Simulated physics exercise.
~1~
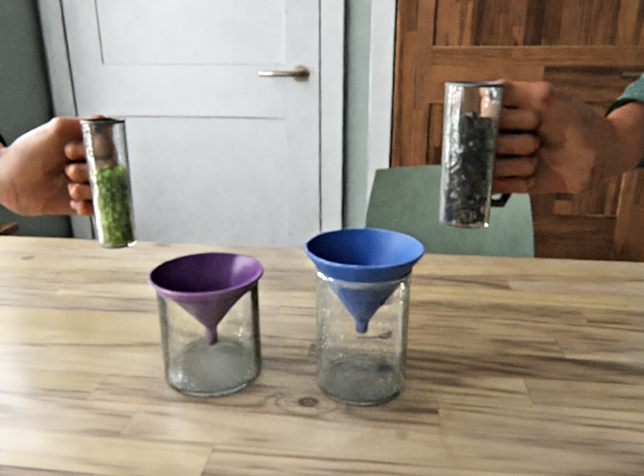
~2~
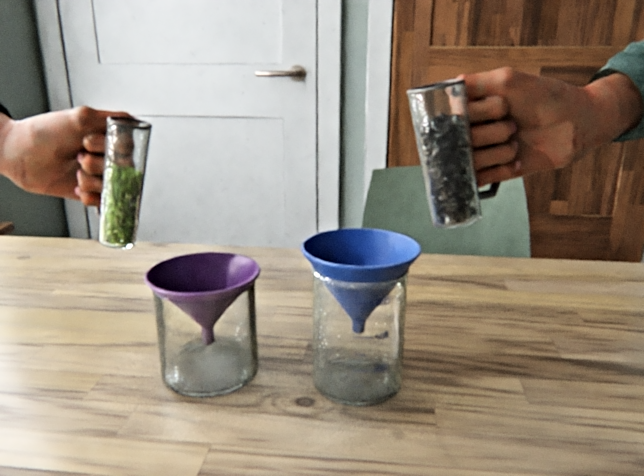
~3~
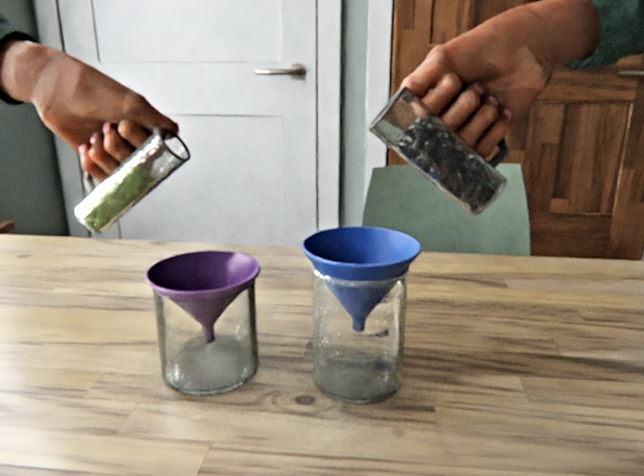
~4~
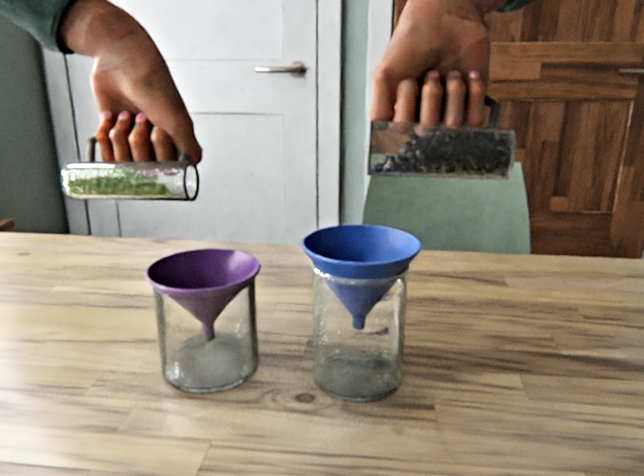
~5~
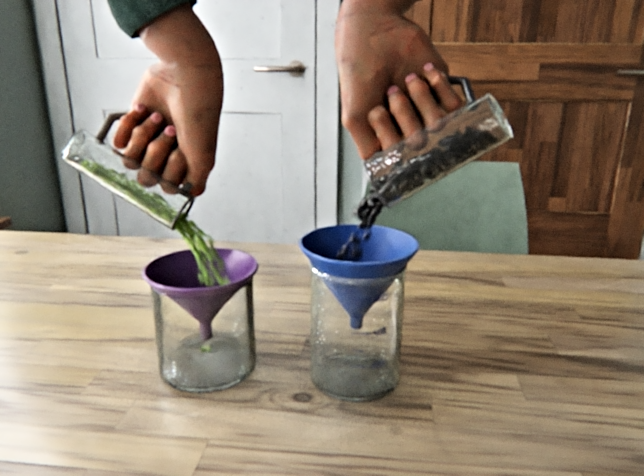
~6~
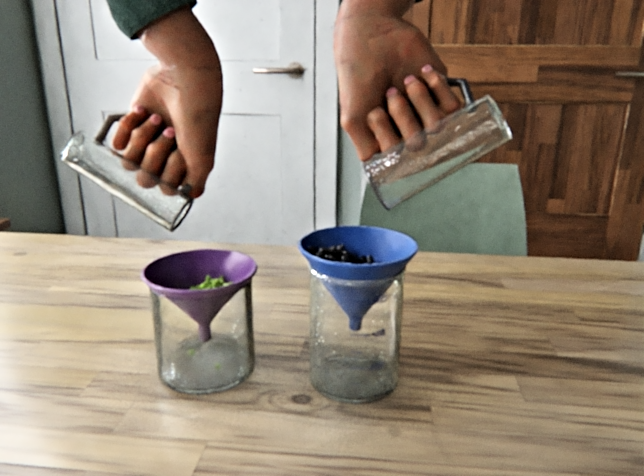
Two hands tipping glass cups of green and dark bits into purple and blue funnels on jars, both loads clogging there.
